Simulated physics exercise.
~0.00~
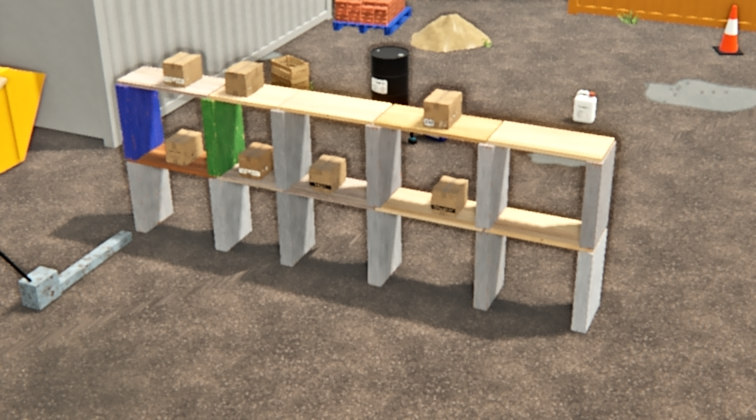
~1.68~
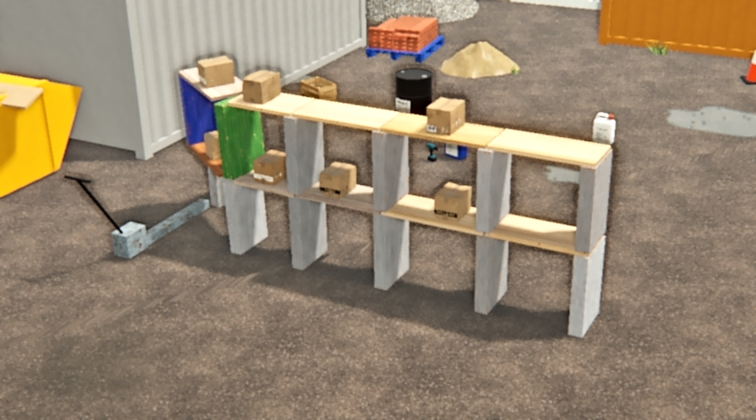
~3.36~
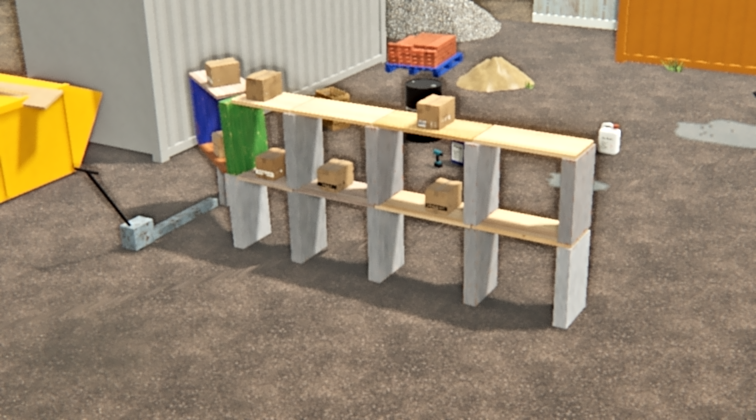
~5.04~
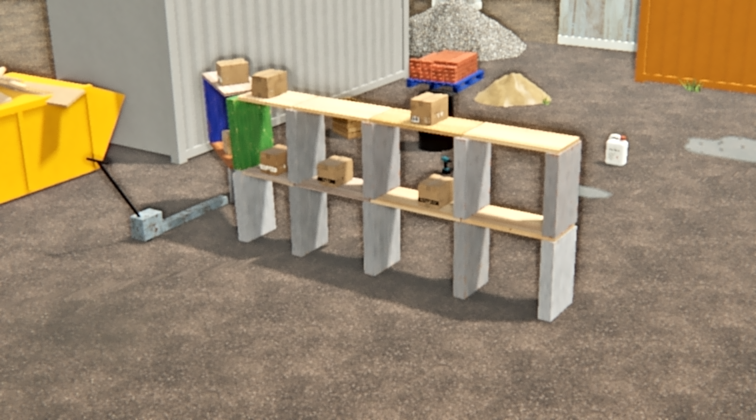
In a gravel yard, a low jack nudged the left end of a two-tier shelf of boards and grey uprights, shifting the blue upright and angling that end away behind the green one, and everything was still standing with its cartons at the end.
